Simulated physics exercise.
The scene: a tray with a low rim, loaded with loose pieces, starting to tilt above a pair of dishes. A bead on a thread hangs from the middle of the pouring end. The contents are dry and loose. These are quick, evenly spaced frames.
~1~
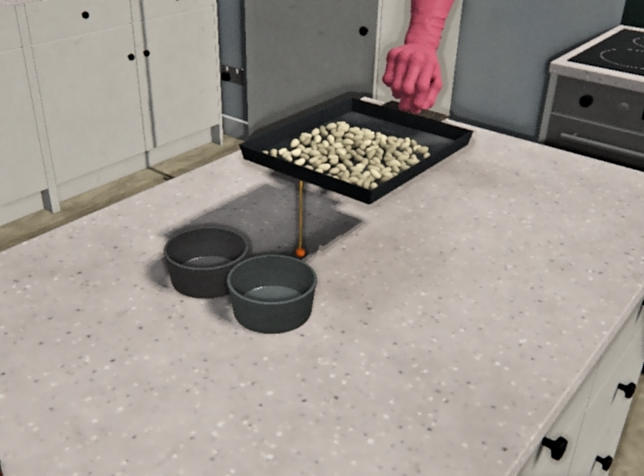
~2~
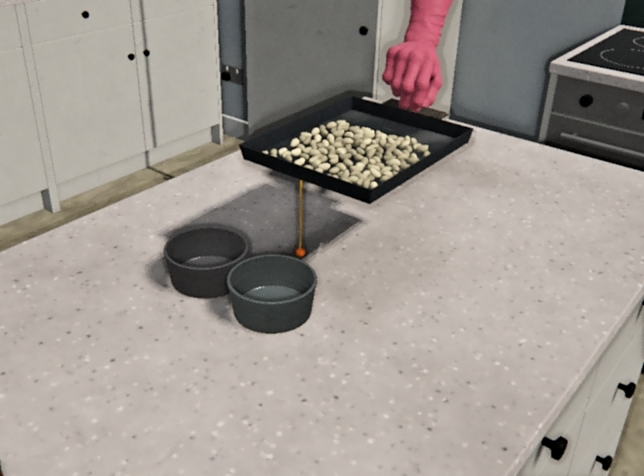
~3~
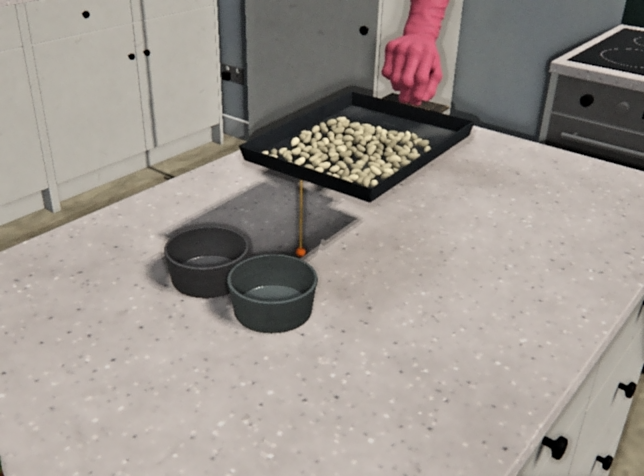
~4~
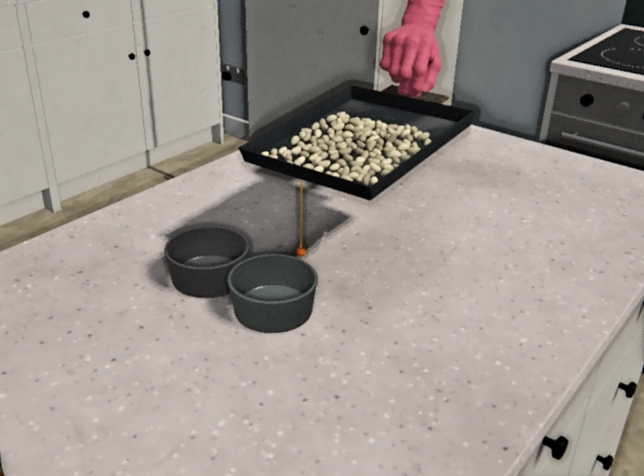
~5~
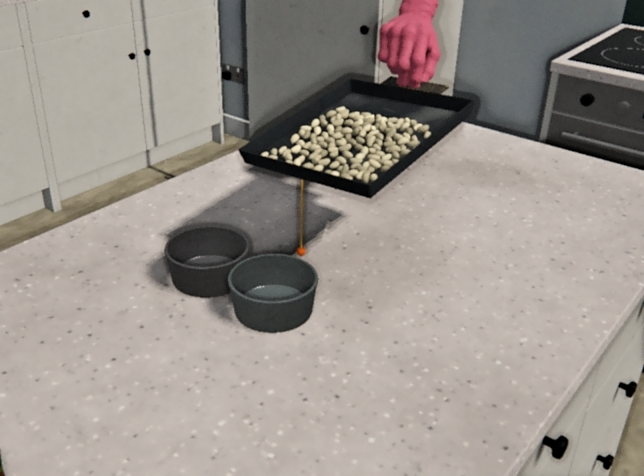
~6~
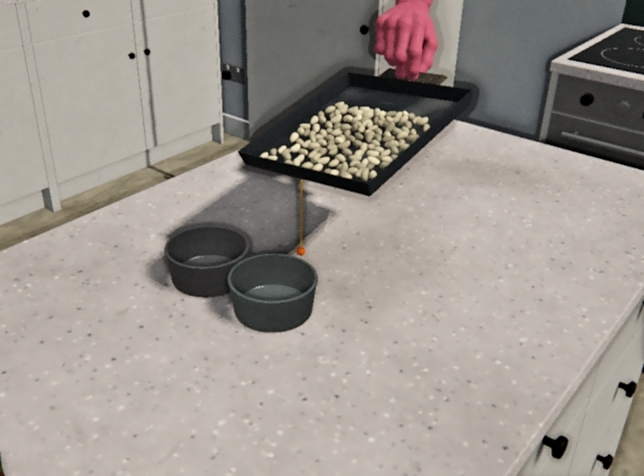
A dark, low-rimmed tray of white beans, gripped at its far edge by a pink hand, starts out level above a pale speckled counter in a kitchen seen from above at an angle. Two small dark dishes sit below it at left, near an orange bead hanging on a thread, with white cupboards and a stove behind. The hand slowly raises the far side, tilting the tray slightly toward its near left corner, while the view stays still.
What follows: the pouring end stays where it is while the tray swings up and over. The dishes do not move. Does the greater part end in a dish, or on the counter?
The two hold more than half of the load.
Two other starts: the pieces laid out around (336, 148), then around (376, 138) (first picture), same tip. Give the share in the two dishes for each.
First some 70, then 70 per cent.
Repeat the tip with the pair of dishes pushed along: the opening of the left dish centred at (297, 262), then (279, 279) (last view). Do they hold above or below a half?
In turn: Below a half; below a half.
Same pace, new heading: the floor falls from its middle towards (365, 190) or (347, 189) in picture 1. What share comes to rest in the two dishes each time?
In turn 10 and 10 in a hundred.
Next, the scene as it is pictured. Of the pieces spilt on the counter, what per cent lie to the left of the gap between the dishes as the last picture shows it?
Close to 10 per cent.
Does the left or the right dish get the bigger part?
That is the dish on the right.
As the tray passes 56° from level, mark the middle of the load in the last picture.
Roughly at (305, 134).
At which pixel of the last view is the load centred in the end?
Roughly at (256, 287).
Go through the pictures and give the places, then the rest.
Corners of the pouring end near (244, 144) and (370, 188), level; middle of the load near (352, 153), white beans; left dish near (177, 276); right dish near (243, 310); bead on its thread near (300, 252), in the first frame.
Corners of the pouring end near (243, 144) and (370, 188), level; middle of the load near (352, 152), in the second frame.
Corners of the pouring end near (243, 145) and (370, 186), tipped barely, lowest at the left corner; middle of the load near (353, 150), in the third frame.
Corners of the pouring end near (243, 147) and (370, 185), tipped a little, lowest at the left corner; middle of the load near (353, 146), in the fourth frame.
Corners of the pouring end near (243, 149) and (369, 183), tipped a little, lowest at the left corner; middle of the load near (352, 142), in the fifth frame.
Corners of the pouring end near (242, 151) and (367, 181), tipped a little, lowest at the left corner; middle of the load near (351, 139); left dish near (178, 275); right dish near (244, 309), in the sixth frame.
Shortly afterwards, tray tipped steeply; the whole lot on the tray.
Next, tray tipped right over; all but a few on the tray; only a few in the left dish.
Some moments later, tray tipped past a quarter turn; near half in the right dish; near a quarter in the left dish; near a third outside both.
In the end, tray tipped past a quarter turn; near half in the right dish; near a quarter in the left dish; near a third outside both.
